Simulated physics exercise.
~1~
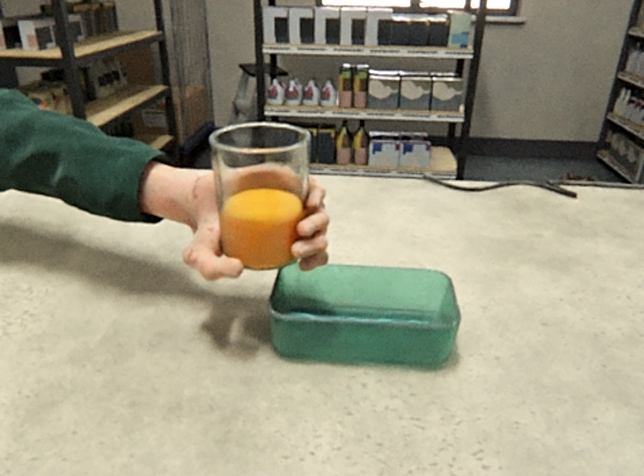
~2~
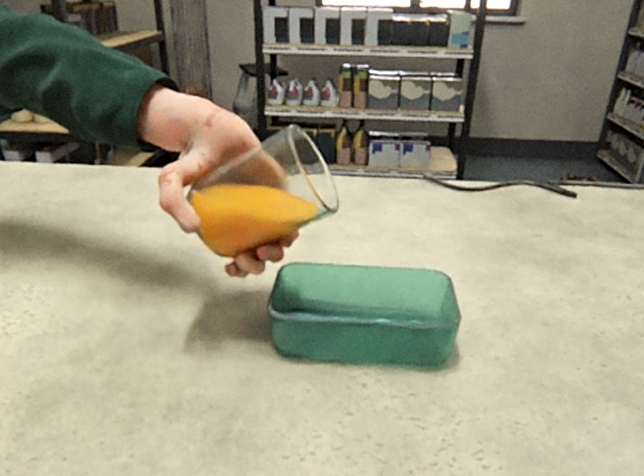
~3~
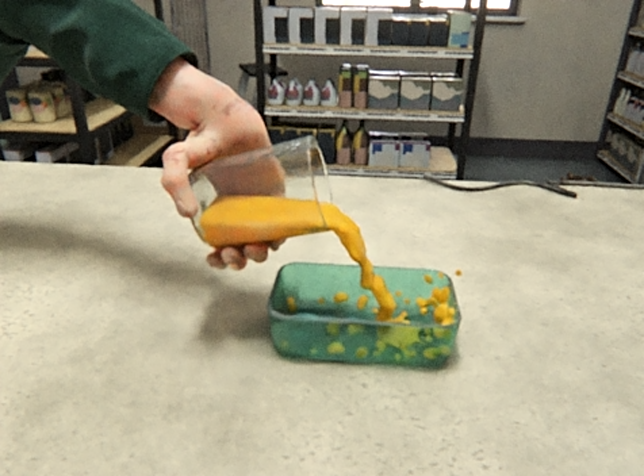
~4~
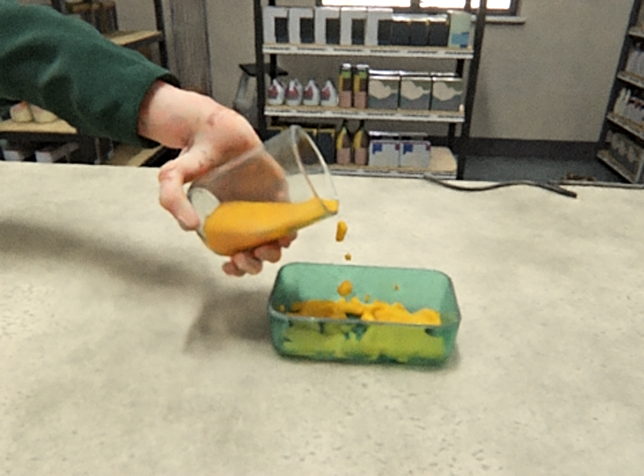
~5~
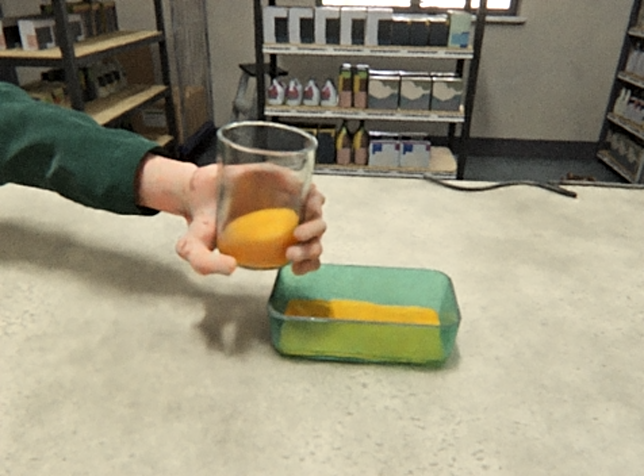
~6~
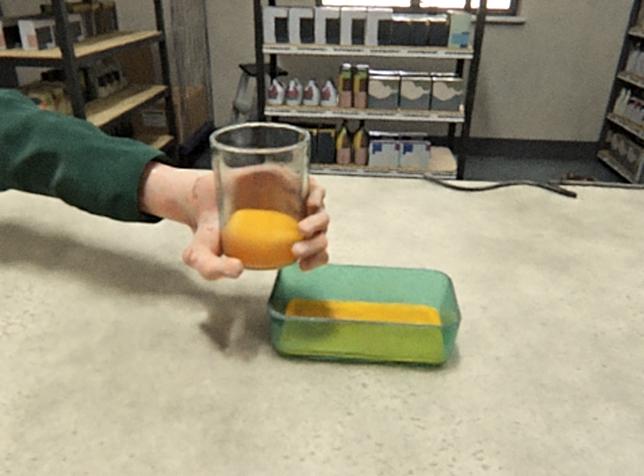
On a pale counter in front of stocked shelves, a hand in a dark green sleeve holds a glass of orange juice above an empty green container, tips it rightward and pours some in. The hand then tilts the glass upright, leaving juice in both the glass and the container.
